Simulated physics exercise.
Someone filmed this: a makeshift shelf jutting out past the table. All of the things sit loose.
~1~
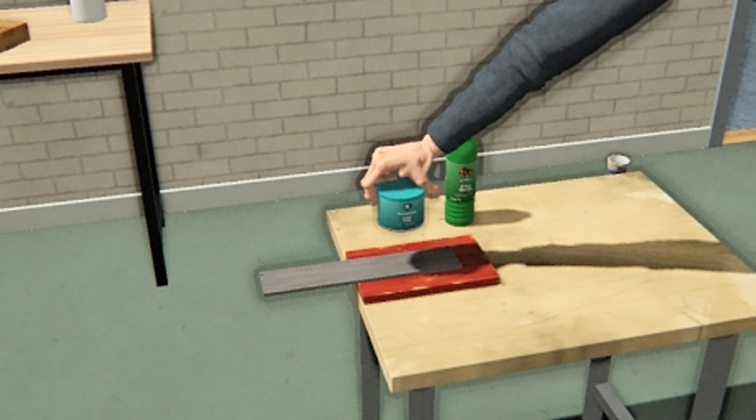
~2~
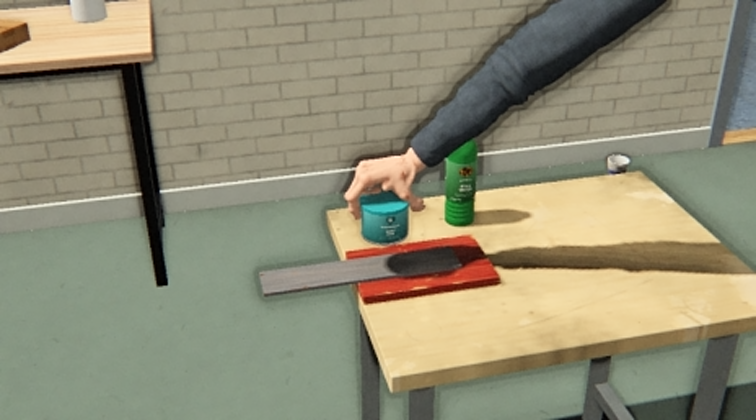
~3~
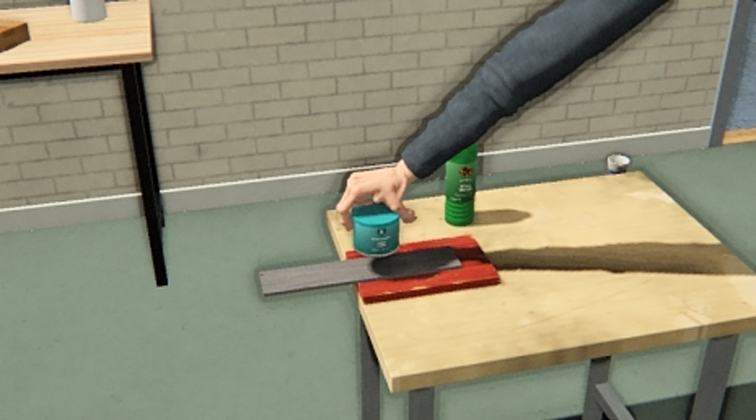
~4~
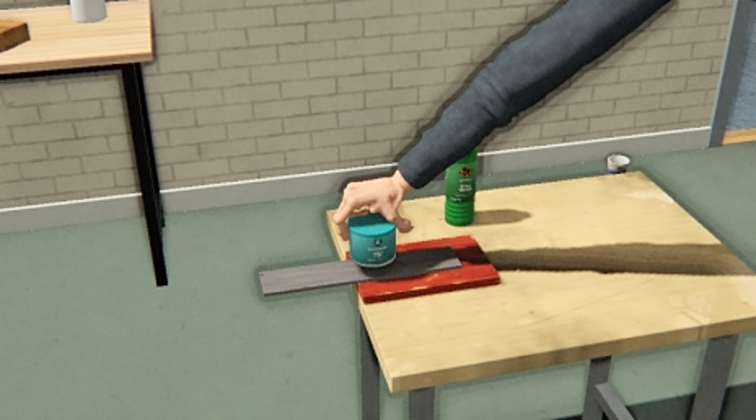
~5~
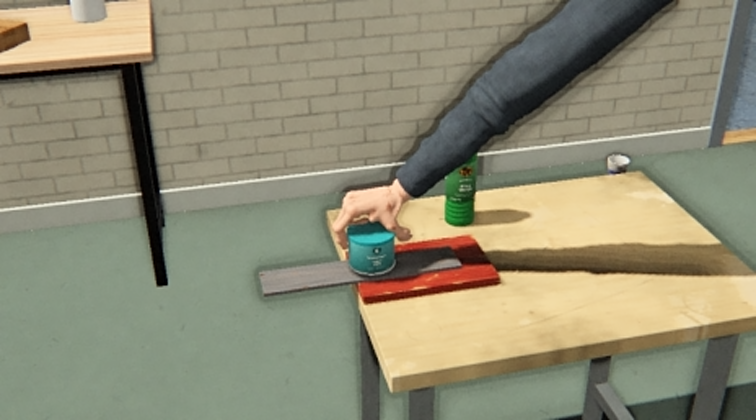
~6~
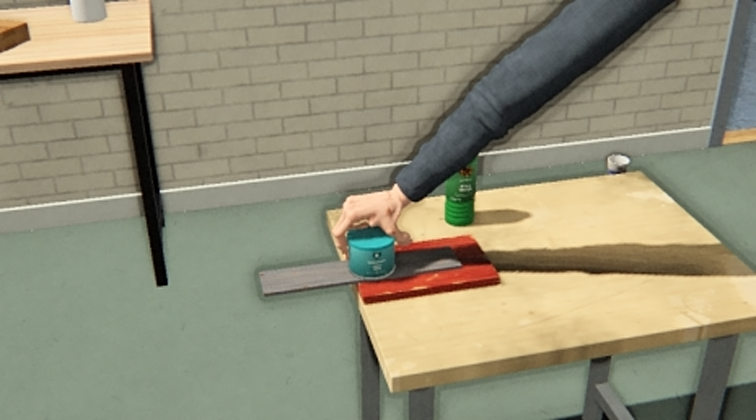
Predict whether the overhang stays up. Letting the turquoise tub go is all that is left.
Prediction: It stays up.
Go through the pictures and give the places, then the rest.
The first frame shows still above its spot; turquoise tub (401, 203); red slab (421, 268).
The second frame shows still above its spot; turquoise tub (385, 217); green bottle (461, 175).
The third frame shows still above its spot; turquoise tub (376, 228); grey plank (361, 270).
The fourth frame shows still above its spot; turquoise tub (372, 238); red slab (421, 268).
The fifth frame shows still above its spot; turquoise tub (371, 247); green bottle (461, 175).
The sixth frame shows set down, still held; turquoise tub (372, 251); grey plank (361, 270).
Then, 0.60 s after the last picture, nothing has stirred.
Then, 1.30 s after the last picture, things are still on the move.
Then, 2.00 s after the last picture, nothing has stirred.
At rest, all 4 in place. Seen from the same camera at the end, turquoise tub near (371, 252). The plank holds.
